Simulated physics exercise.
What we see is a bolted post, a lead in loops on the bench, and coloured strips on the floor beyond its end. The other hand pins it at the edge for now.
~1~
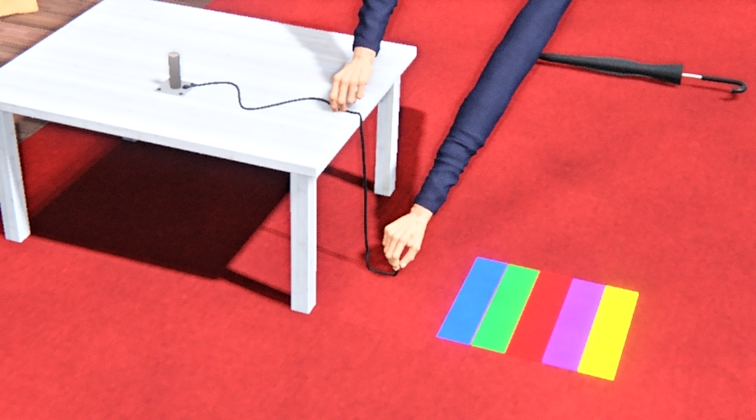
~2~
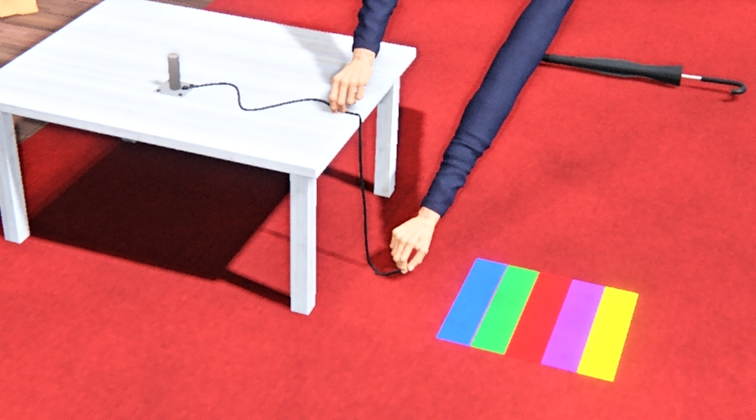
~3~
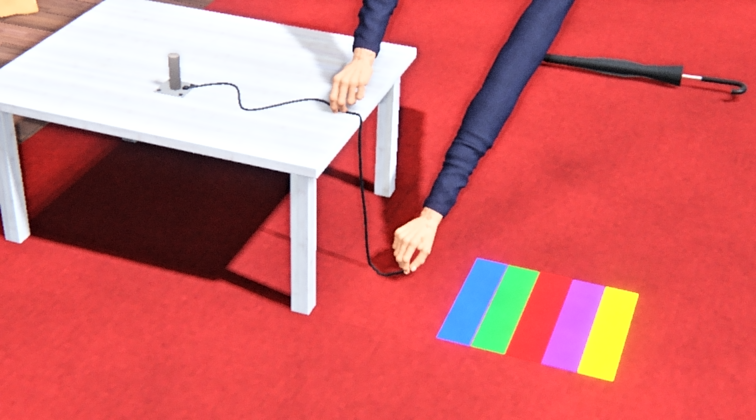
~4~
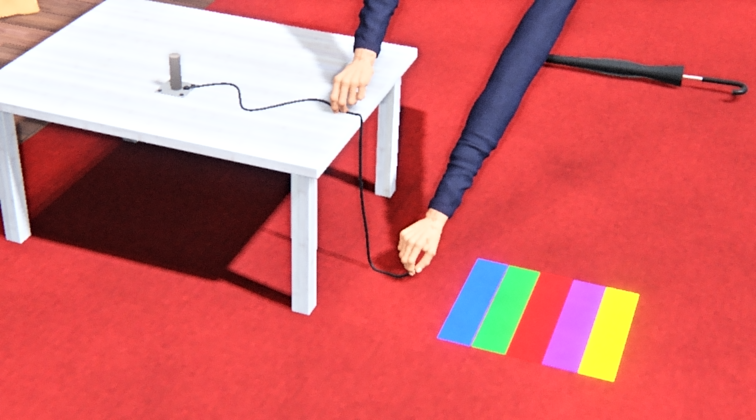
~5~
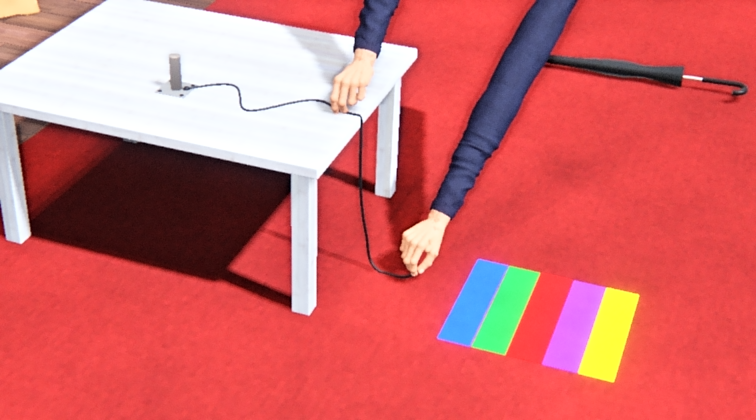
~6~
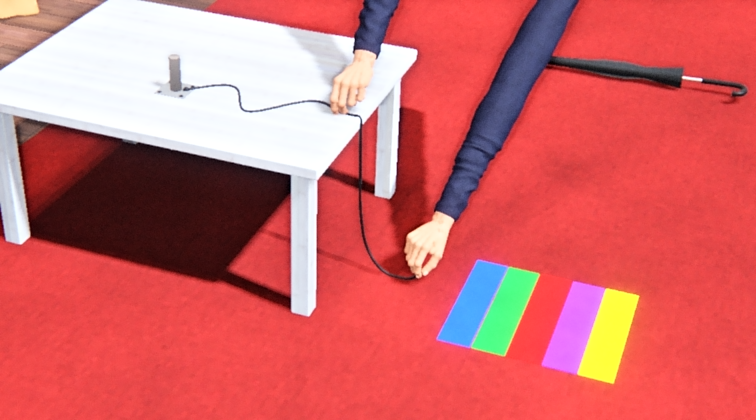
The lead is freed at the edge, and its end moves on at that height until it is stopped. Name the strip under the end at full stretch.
The end stops over the purple strip.
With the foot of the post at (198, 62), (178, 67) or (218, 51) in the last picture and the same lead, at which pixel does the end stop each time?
The places are (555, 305), (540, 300) and (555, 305).
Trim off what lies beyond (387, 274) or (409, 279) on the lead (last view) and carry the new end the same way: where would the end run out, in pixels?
About (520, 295) and (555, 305).
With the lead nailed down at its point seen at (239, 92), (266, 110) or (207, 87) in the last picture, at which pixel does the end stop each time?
The places are (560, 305), (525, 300) and (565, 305).
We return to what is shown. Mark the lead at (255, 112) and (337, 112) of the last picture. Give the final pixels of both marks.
About (296, 109), and the other about (384, 142).
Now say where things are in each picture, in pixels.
In the first frame, end (399, 266); blue (460, 325); green (495, 333); red (529, 342); purple (565, 350); yellow (600, 359).
In the second frame, end (407, 269); lead through (217, 84) (245, 110) (310, 100) (360, 129) (363, 194) (368, 254).
In the third frame, end (409, 269).
In the fourth frame, end (414, 270); lead through (219, 84) (246, 110) (311, 100) (361, 129) (362, 193) (368, 254).
In the fifth frame, end (417, 271).
In the sixth frame, end (421, 273); lead through (218, 85) (245, 111) (310, 101) (361, 130) (360, 194) (371, 256).
Early on, end near (507, 293); over green.
Midway, end near (550, 303); over red.
At the end of the slack, end near (575, 309); over purple. It gets as far as the purple strip.
